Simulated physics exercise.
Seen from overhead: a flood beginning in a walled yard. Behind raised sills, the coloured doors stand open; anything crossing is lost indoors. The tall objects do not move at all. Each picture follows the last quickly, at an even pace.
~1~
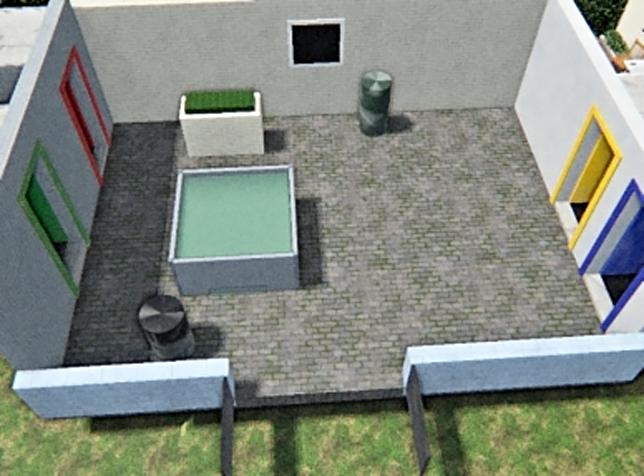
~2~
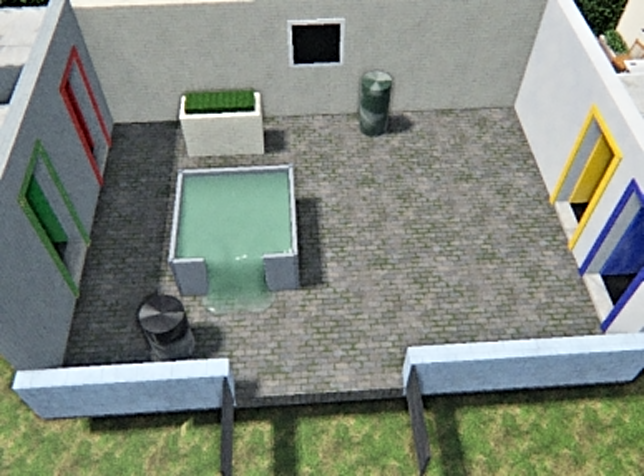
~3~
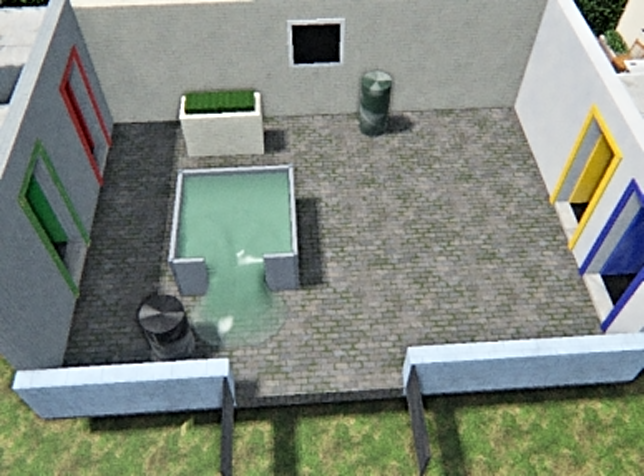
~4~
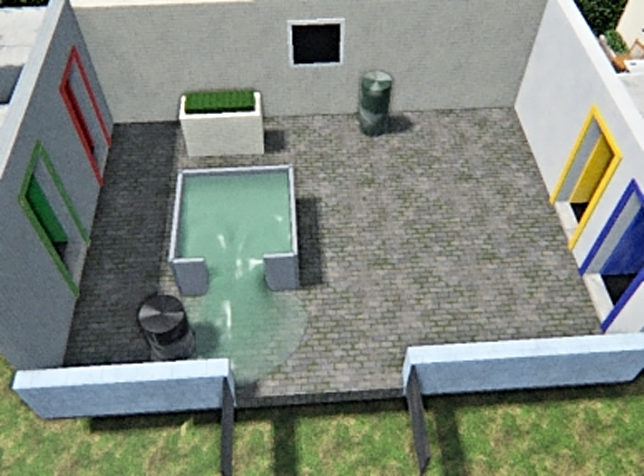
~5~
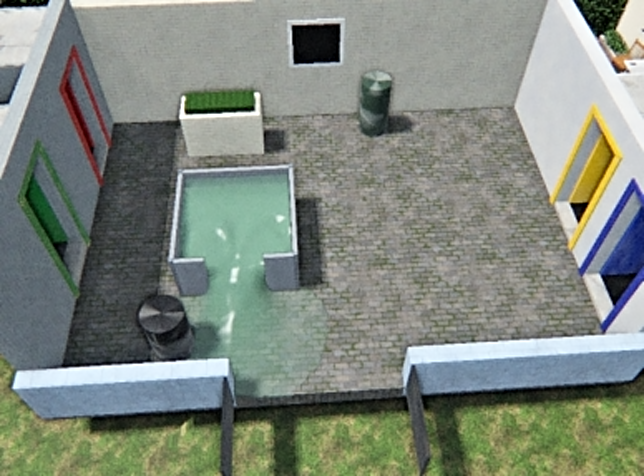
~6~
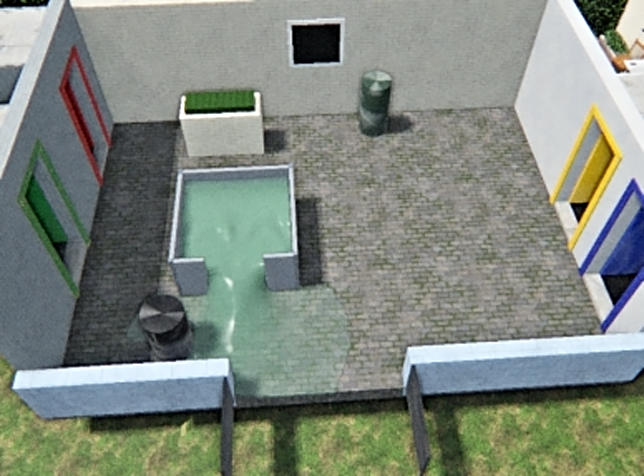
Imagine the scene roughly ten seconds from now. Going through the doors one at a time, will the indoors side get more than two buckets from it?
Green door: Two buckets at most; blue door: Two buckets at most; red door: Two buckets at most; yellow door: Two buckets at most.
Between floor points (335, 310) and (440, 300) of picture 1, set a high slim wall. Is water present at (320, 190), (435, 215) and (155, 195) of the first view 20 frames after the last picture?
Results in order: Bone-dry / bone-dry / swamped.
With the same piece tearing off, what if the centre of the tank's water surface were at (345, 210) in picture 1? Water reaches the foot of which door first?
First: The blue door.
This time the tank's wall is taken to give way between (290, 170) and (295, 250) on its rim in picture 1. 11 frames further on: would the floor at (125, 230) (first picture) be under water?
Verdict: Clear.
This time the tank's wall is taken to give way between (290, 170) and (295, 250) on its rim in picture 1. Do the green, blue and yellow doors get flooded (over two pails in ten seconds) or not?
The green door remains within the limit, the blue door tops the limit and the yellow door tops the limit.
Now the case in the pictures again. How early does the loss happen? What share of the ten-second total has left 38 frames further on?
About 85 per cent.
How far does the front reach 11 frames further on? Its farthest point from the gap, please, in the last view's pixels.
I would point to (474, 367).
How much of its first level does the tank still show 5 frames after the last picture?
Roughly 62 %.
A moment on, water covers 15 % of the floor; the green door not reached, the blue door not reached, the red door not reached, the yellow door not reached.
Next, water covers 15 % of the floor; the green door wet at the sill, nothing in, the blue door not reached, the red door not reached, the yellow door not reached.
Then, water covers 25 % of the floor; the green door wet at the sill, nothing in, the blue door not reached, the red door wet at the sill, nothing in, the yellow door not reached.
Later, water covers 35 % of the floor; the green door wet at the sill, nothing in, the blue door not reached, the red door wet at the sill, nothing in, the yellow door not reached.
In the end, water covers 50 % of the floor; the green door wet at the sill, nothing in, the blue door wet at the sill, nothing in, the red door wet at the sill, nothing in, the yellow door not reached.
